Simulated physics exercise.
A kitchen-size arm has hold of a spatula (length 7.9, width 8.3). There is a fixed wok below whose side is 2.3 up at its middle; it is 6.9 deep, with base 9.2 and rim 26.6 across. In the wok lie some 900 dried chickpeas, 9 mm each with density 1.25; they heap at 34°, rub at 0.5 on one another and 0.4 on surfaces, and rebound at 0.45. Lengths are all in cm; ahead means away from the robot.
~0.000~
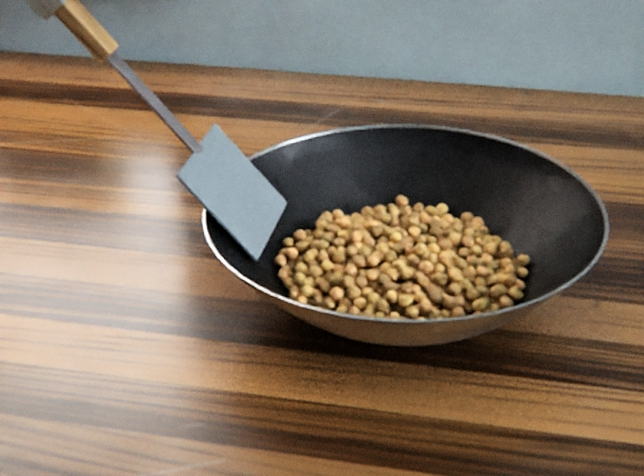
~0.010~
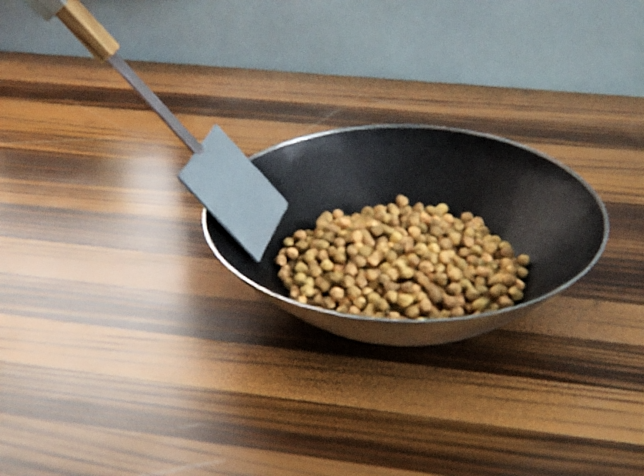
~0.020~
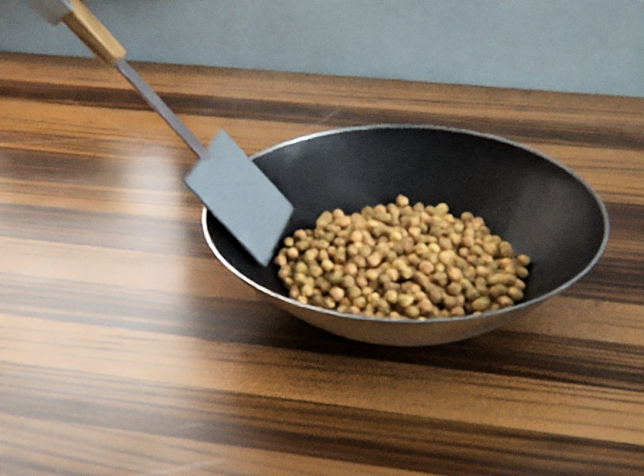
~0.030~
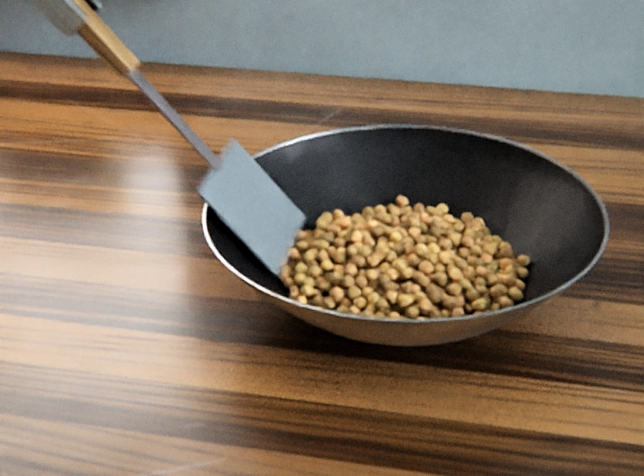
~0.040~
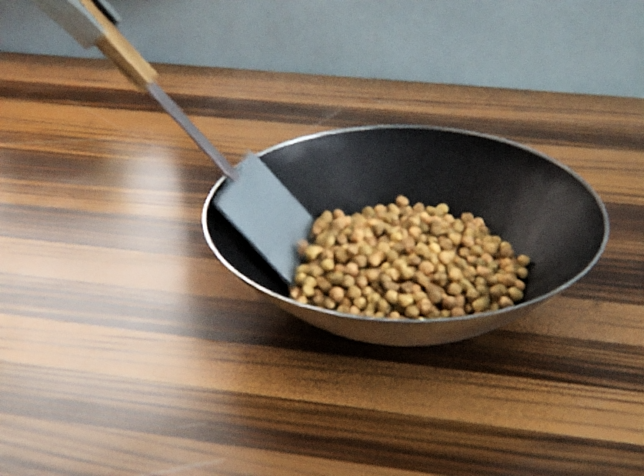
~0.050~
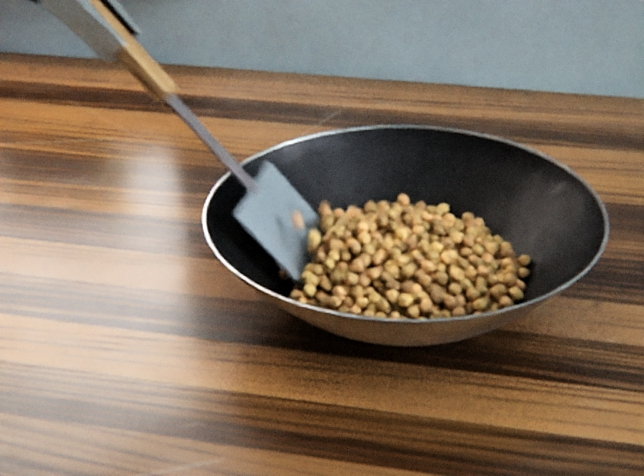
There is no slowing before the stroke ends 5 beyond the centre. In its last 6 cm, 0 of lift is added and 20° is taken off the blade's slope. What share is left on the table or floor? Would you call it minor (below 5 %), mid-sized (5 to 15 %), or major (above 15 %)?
I would call it minor.
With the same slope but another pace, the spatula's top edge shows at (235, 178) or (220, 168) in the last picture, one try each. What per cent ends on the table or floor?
0 % and 0 %.
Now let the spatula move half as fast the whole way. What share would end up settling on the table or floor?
Then around 0 percent would finish on the table or floor.
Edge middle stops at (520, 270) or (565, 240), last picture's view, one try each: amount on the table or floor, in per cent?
Respectively some 35 and 50 percent end on the table or floor.
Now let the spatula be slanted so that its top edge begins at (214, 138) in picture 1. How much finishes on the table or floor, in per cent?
I'd estimate around 5 per cent.
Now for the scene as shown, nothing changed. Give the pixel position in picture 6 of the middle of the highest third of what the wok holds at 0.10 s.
Centre: Approx. (427, 246) in the last view.
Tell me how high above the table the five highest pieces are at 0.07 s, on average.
I'd put it close to 9 cm.
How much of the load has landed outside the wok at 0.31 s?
Around 2 %.
By 0.07 s, sloping 49°, highest piece 11 above the table; 900 in the wok.
By 0.10 s, sloping 43°, highest piece 16 above the table; 898 in the wok, 2 on the blade or in flight.
By 0.31 s, sloping 29°, highest piece 31 above the table; 875 in the wok, 13 on the table or floor, 12 on the blade or in flight.
By 1.36 s, sloping 29°, highest piece 8 above the table; 874 in the wok, 26 on the table or floor.
Final count, 874 in the wok, 26 on the table or floor. That is 3 % on the table or floor.
